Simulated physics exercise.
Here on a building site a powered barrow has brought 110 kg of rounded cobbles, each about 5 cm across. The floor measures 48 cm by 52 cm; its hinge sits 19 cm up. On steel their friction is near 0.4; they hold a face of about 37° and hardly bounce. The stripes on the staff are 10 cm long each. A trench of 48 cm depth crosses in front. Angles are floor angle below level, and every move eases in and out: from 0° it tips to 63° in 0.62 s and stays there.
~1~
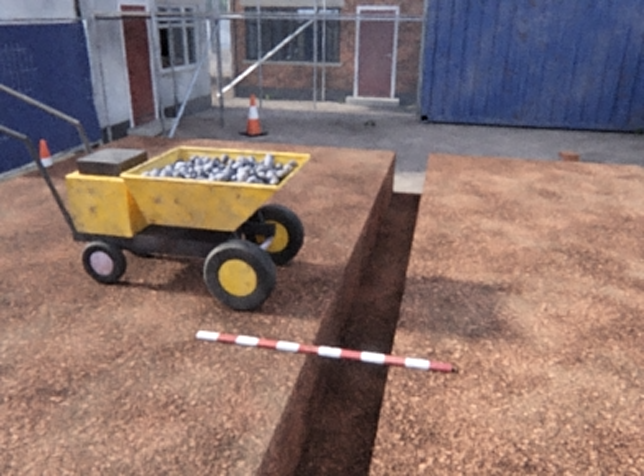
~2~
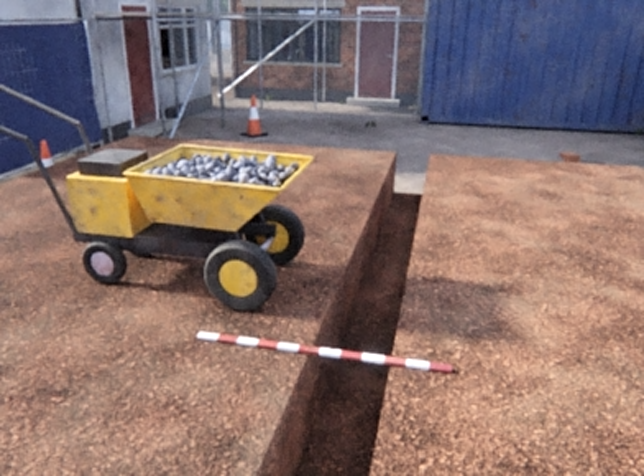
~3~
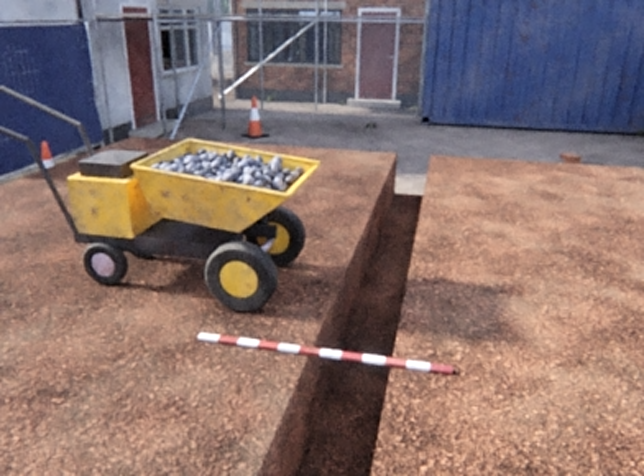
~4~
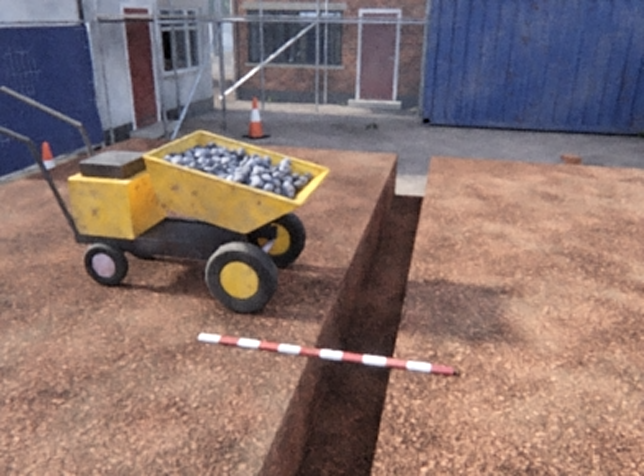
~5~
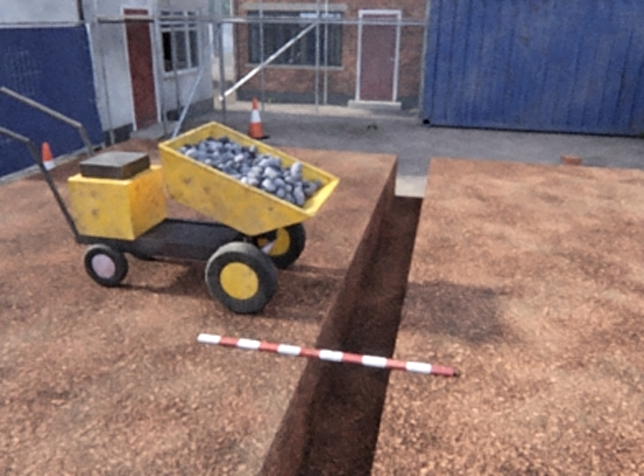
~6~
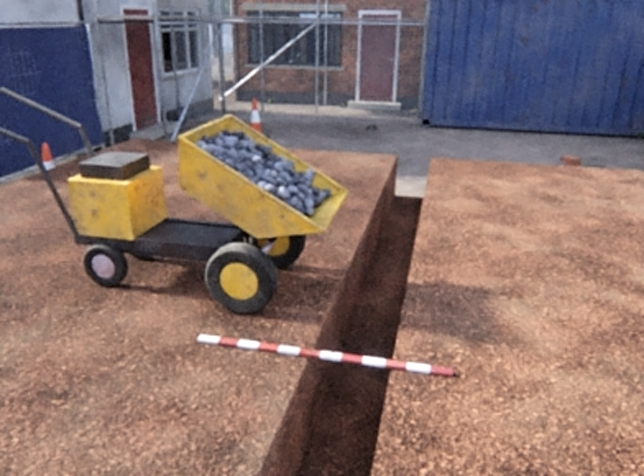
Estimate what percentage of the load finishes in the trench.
Roughly 66 percent.
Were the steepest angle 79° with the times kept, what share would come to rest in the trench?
Some 80% would finish there.
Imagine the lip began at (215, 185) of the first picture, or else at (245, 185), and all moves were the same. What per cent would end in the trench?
Roughly 80 per cent, then 95 per cent.
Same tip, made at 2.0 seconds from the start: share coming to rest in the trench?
Close to 90 percent, then.
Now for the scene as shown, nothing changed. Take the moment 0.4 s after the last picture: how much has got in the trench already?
I'd put it near 20 per cent.
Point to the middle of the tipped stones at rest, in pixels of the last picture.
Centre estimate: Around (388, 359).
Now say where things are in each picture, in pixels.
In the first picture, the tray is at 0°, its lip at (278, 188); the top of the load is at (252, 164).
In the second picture, the tray is at 2°, its lip at (281, 191); the top of the load is at (230, 161).
The third picture shows lip at (289, 196), floor tilted 6°, highest stones at (205, 158).
In the fourth picture, the tray is at 13°, its lip at (301, 205); the top of the load is at (201, 152).
The fifth picture shows lip at (313, 217), floor tilted 21°, highest stones at (214, 145).
The sixth picture shows lip at (323, 231), floor tilted 30°, highest stones at (226, 139).
Then, 0.2 s after the last picture the floor is at 53°, 100 % in the tray; the foremost stones are at (335, 237).
Then, 0.4 s after the last picture the floor is at 63°, 80 % in the tray, 19 % in the trench, 1 % past the trench; the foremost stones are at (408, 296).
Then, 0.8 s after the last picture the floor is at 63°, 25 % in the tray, 42 % in the trench, 34 % past the trench; the foremost stones are at (520, 314).
Then, 2.7 s after the last picture the floor is at 63°, 0 % in the tray, 66 % in the trench, 34 % past the trench; the foremost stones are past the picture's edge.
